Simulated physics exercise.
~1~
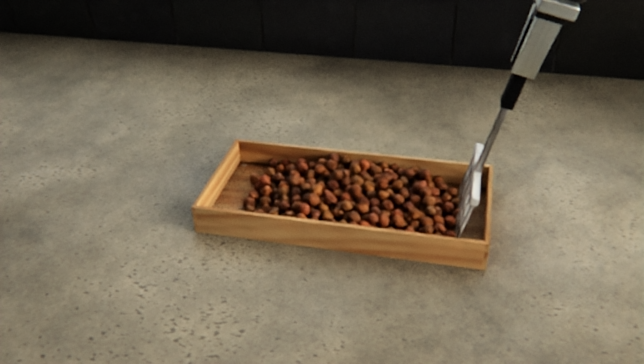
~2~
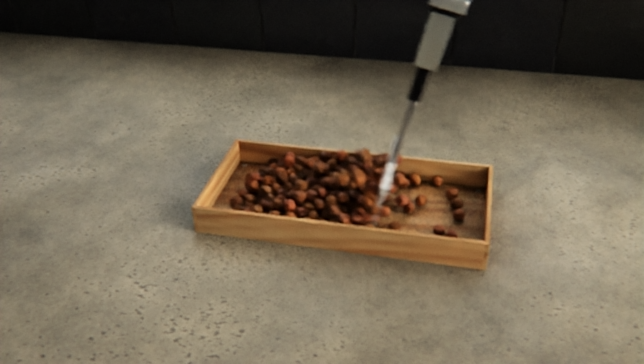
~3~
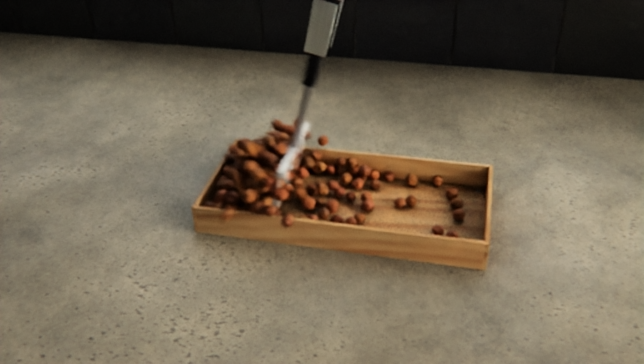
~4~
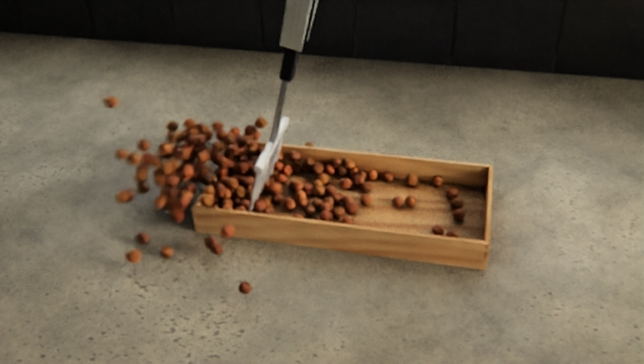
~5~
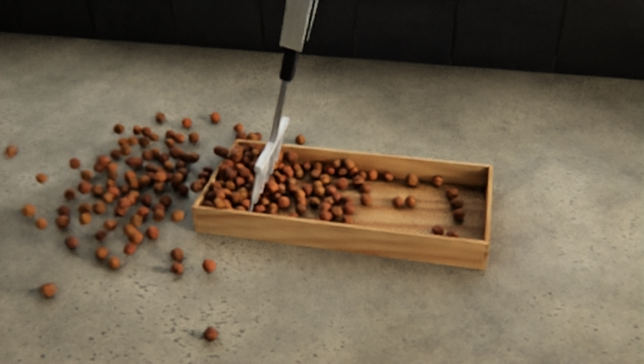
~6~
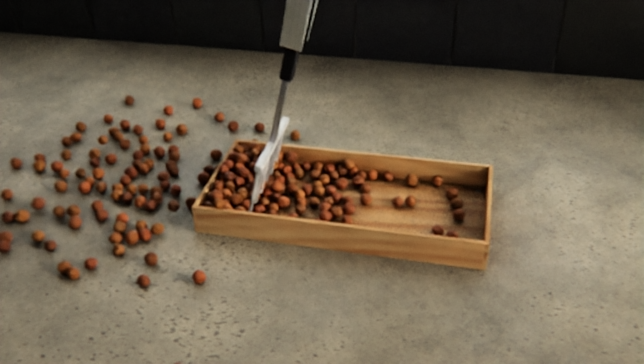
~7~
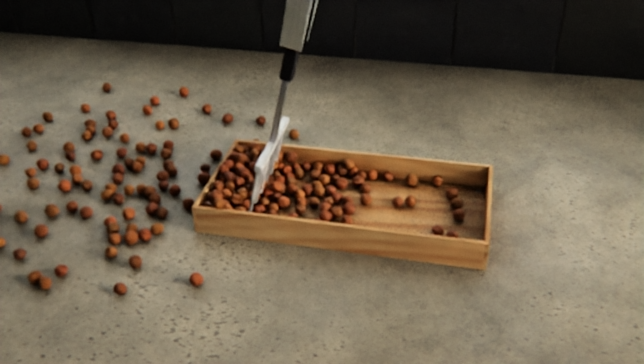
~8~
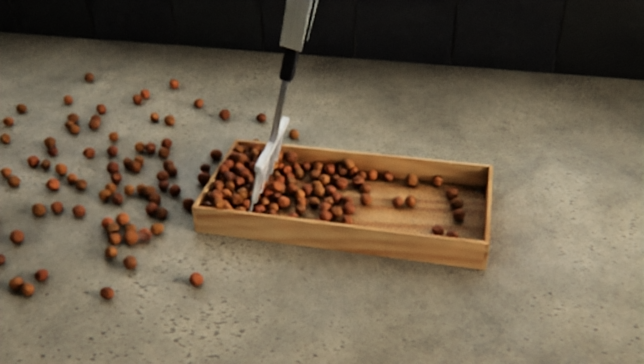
On a grey tabletop, a robot-held rake sweeping hazelnuts leftward through a wooden tray, many spilling over the end and scattering.
